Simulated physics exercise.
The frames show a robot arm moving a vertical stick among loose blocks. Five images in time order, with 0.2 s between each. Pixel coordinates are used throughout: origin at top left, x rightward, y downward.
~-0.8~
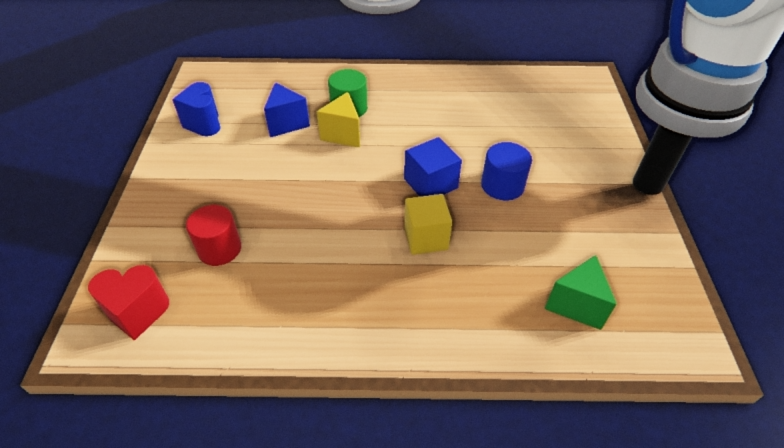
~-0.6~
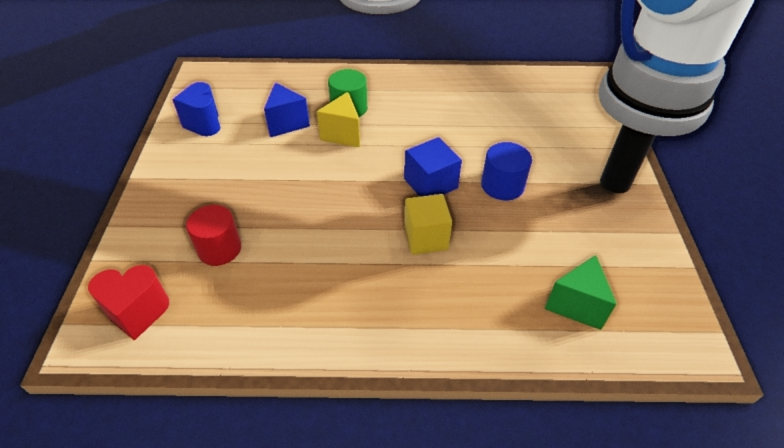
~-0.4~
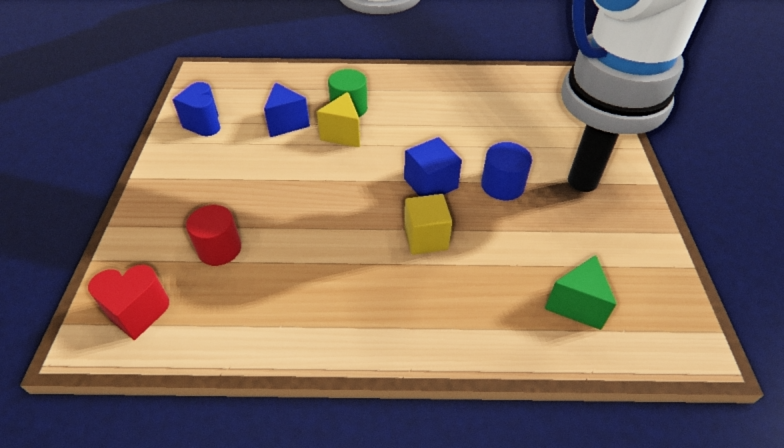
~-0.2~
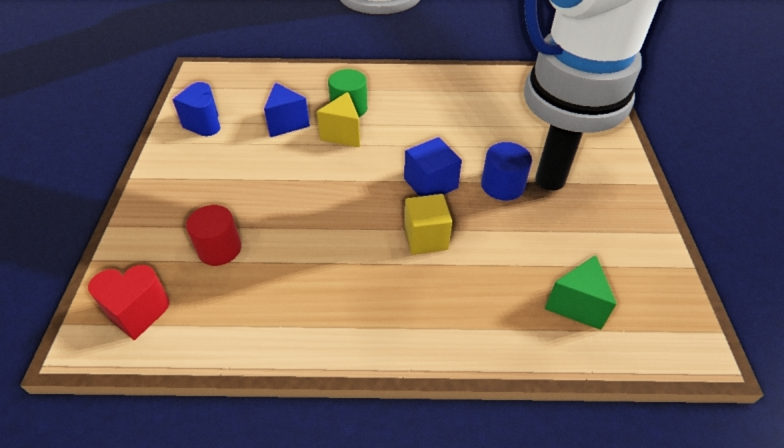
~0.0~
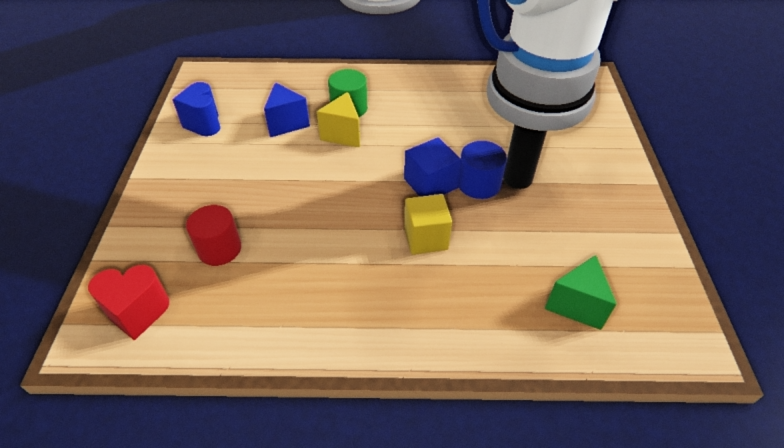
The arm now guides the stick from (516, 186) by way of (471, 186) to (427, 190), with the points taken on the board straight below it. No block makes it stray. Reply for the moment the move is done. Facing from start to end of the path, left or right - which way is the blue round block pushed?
Measured against the direction from start to end, the blue round block shifts toward the left-hand side.
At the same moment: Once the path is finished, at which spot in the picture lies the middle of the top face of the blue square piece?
Put as a pixel place, it's (349, 156).
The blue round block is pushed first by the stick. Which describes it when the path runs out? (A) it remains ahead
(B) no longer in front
The correct letter is A.
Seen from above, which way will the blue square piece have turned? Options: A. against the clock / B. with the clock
B: With the clock.
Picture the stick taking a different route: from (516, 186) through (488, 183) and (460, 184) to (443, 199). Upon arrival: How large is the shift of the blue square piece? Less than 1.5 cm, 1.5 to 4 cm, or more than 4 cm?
My prediction: Over 4 cm.
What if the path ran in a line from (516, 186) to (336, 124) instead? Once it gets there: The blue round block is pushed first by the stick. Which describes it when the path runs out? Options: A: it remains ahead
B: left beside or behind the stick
Answer: B.
On the path given first. Halfway along, stick at (471, 179); blue square piece at (392, 156), turned 60° clockwise; blue round block at (438, 163).
At the end, stick at (427, 183); yellow square piece still; blue square piece at (349, 156), turned 65° clockwise; blue round block at (391, 167).
